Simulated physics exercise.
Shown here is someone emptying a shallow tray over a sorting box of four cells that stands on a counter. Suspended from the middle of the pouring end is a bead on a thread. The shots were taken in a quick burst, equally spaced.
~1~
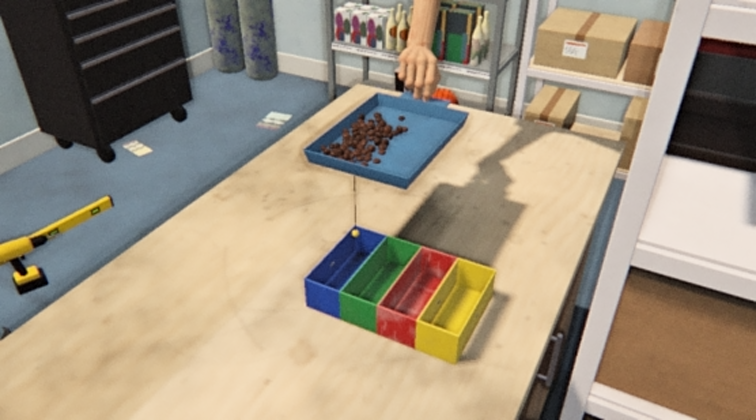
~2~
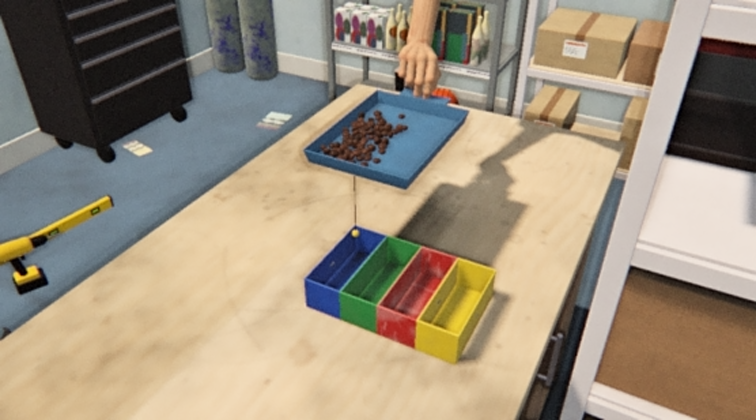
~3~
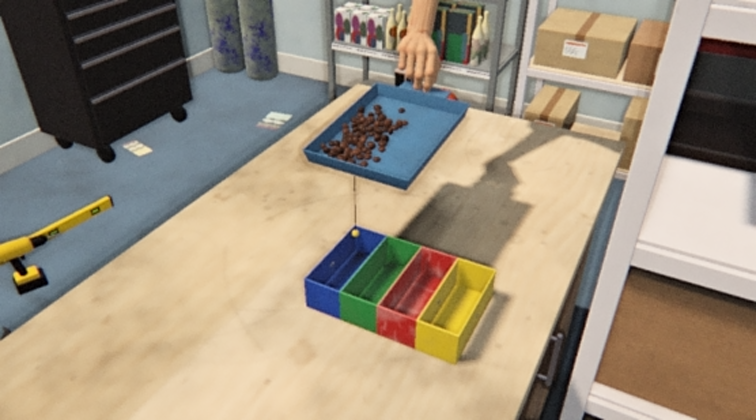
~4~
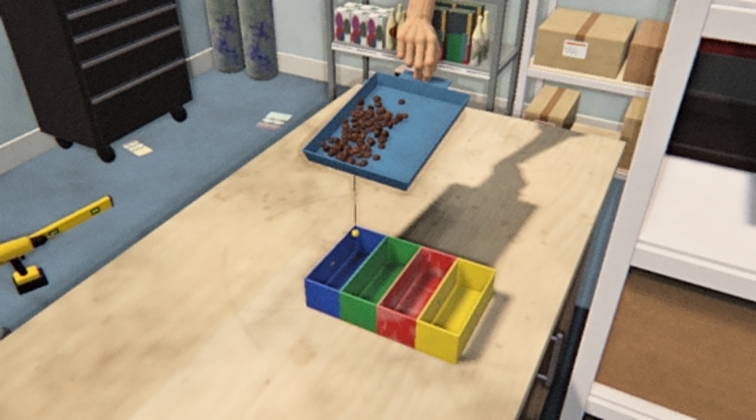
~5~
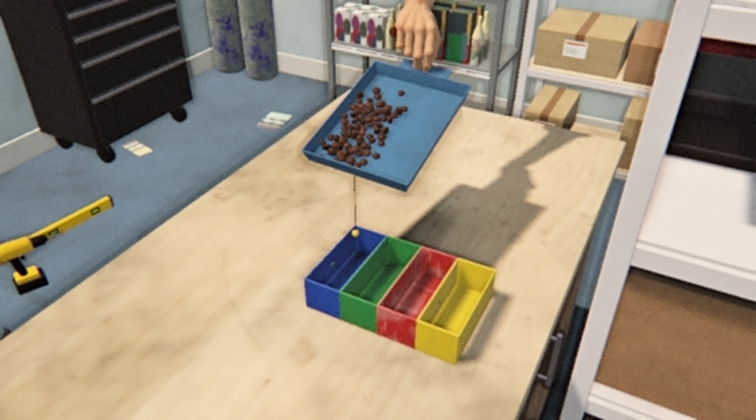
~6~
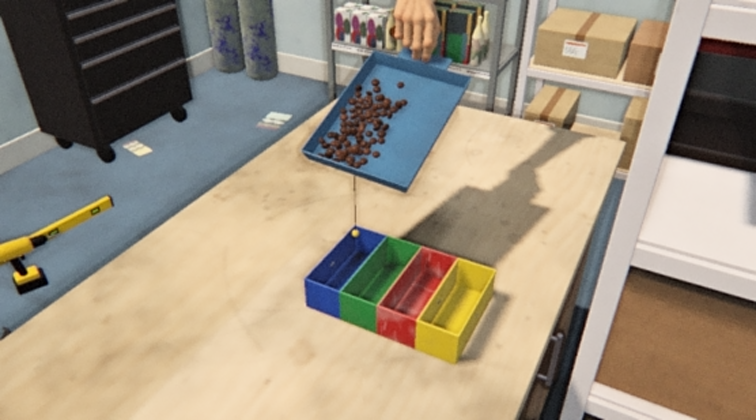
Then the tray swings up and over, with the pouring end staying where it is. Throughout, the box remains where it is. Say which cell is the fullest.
The green cell is the fullest.
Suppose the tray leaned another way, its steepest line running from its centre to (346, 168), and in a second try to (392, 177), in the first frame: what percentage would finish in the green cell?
Lab note: Try one about 0 %, try two about 80 %.
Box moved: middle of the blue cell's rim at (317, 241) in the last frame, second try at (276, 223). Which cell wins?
The first time it is the red one, and the second time it is that yellow cell.
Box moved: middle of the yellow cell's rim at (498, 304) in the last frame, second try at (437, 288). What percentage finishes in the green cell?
10 %, then 50 %.
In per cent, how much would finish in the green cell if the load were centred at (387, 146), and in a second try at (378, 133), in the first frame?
First case: Close to 60 %; second case: Close to 50 %.
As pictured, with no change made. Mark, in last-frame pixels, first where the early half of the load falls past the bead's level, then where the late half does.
At (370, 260) for the first part, then at (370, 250) for the others.
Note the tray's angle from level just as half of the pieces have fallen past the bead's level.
Close to 110° of tilt at that moment.
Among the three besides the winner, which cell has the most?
That's the blue one.
Soon, tray tipped steeply; all on the tray.
A while on, tray tipped past a quarter turn; about half on the tray; about a quarter in the green cell; a small part in the blue cell; a small part falling or outside the box.
Towards the end, tray tipped past a quarter turn; about half in the green cell; about a third in the blue cell; a stray few in the red cell; a small part falling or outside the box.
Finally, tray tipped past a quarter turn; about half in the green cell; about a third in the blue cell; a stray few in the red cell; none in the yellow cell; a small part outside the box.
